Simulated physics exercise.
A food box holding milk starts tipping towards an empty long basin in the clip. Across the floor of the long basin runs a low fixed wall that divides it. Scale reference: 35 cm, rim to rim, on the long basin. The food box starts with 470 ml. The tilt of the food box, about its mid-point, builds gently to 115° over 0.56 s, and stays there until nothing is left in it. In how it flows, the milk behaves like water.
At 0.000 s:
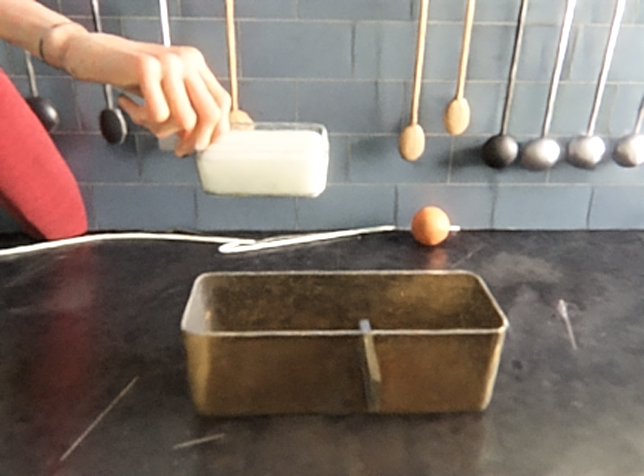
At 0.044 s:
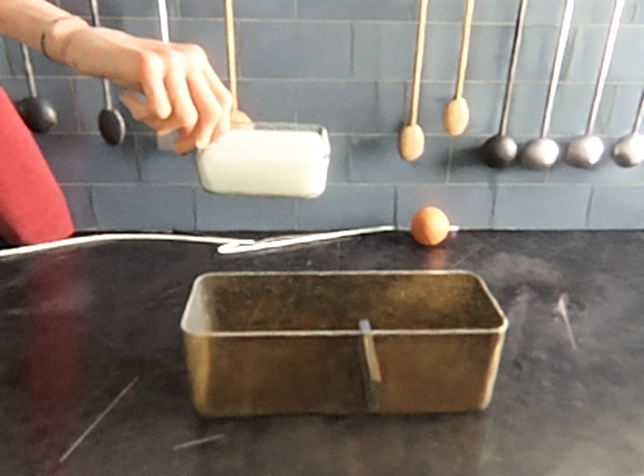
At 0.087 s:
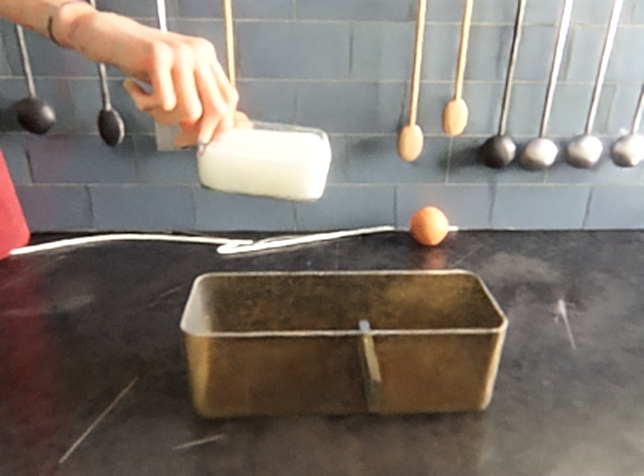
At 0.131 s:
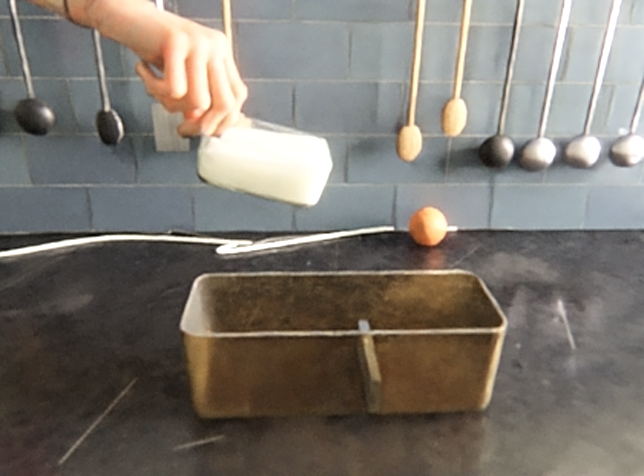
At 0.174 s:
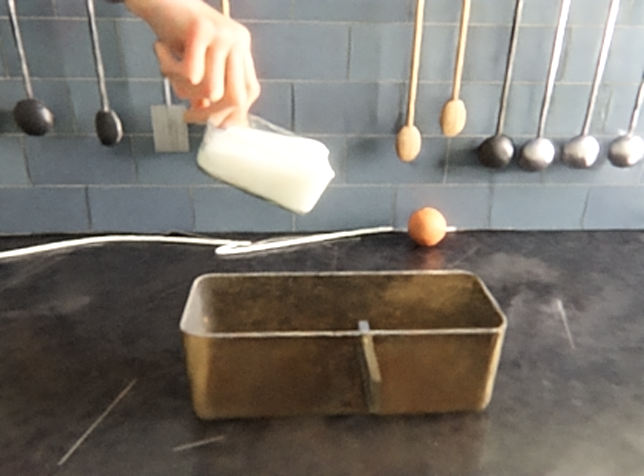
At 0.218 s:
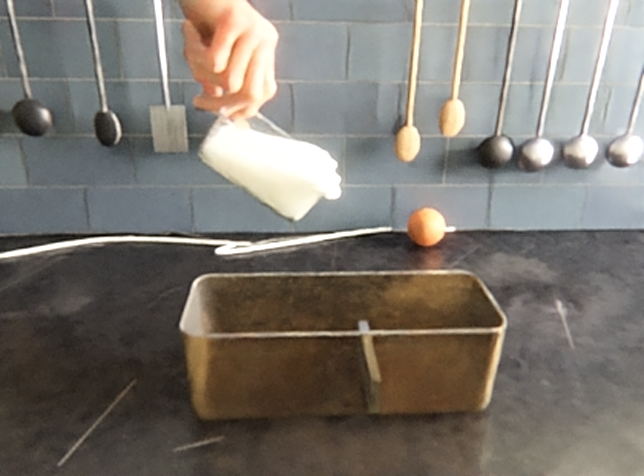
A dark, scratched countertop runs along a blue-grey tiled wall hung with spoons and ladles, seen from the front by a still camera. A long, brassy-brown basin stands empty in the foreground, with a small orange ball and a white cord behind it, while a hand at upper left holds a clear box of white milk. The hand gradually tilts the box rightward, its right end dipping.
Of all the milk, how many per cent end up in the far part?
Roughly 46 per cent.
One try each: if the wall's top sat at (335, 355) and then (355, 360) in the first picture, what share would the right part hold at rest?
Some 75 in a hundred, then some 60 in a hundred.
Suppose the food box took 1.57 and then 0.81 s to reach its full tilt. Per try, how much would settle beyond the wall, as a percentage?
In turn about 65 and 55 per cent.
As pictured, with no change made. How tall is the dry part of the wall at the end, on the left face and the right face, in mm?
Left about 38 mm, right about 32 mm.
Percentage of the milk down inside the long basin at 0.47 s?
About 48 per cent.
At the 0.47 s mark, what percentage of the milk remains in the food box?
At that time about 3 in a hundred parts are still held.
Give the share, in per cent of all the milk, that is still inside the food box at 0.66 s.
0 per cent or thereabouts.
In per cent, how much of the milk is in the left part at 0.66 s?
Near 40 in a hundred.
Then, 0.47 s in, the tilt is 108° and 3 per cent is still to pour, 13 is left of the wall and 35 right of it.
Then, 0.66 s in, the tilt is 115° and 0 per cent is still to pour, 41 is left of the wall and 47 right of it.
Then, 0.85 s in, the tilt is 115° and 0 per cent is still to pour, 44 is left of the wall and 46 right of it.
Then, 1.06 s in, the tilt is 115° and 0 per cent is still to pour, 45 is left of the wall and 46 right of it.
Finally, 45 per cent lies left of the wall, 46 right of it and 8 outside.
